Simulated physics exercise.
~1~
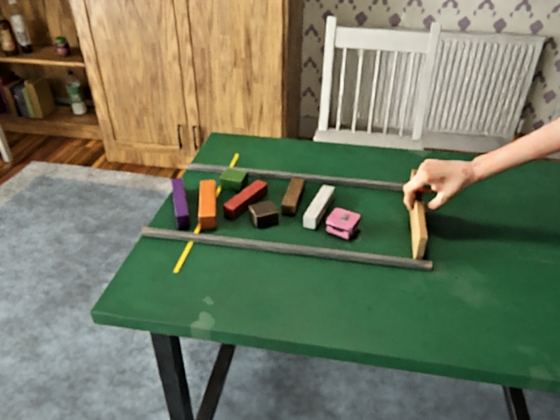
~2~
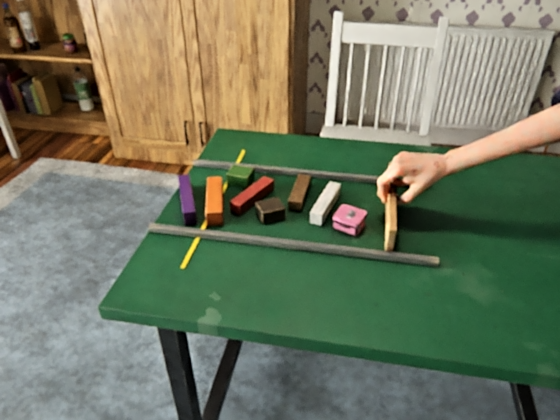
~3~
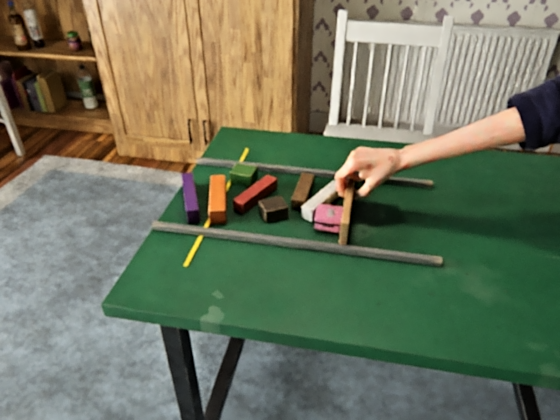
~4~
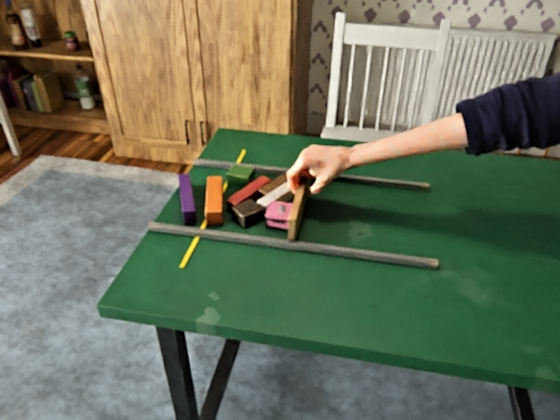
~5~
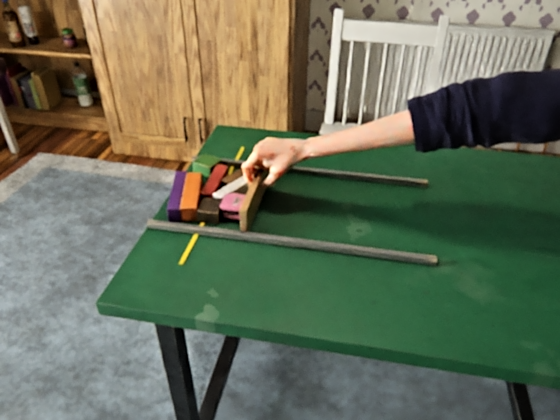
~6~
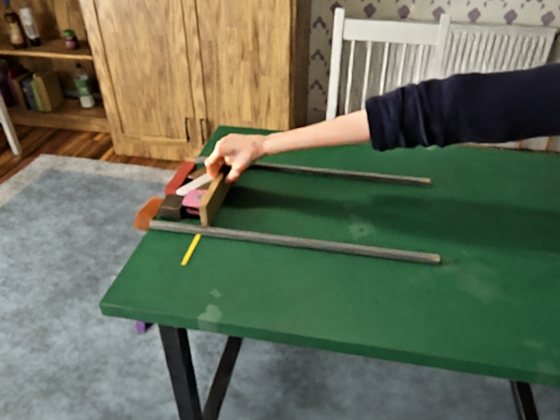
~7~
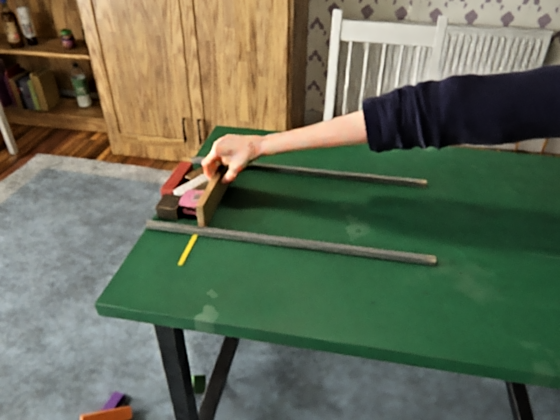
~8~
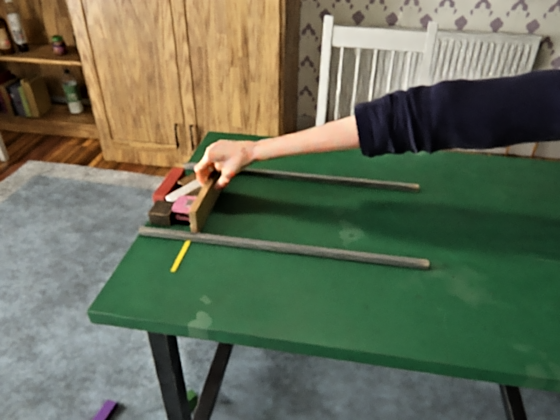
On a green table, a hand pushing a board leftward, bunching colourful blocks together until purple, orange and green ones fall off.
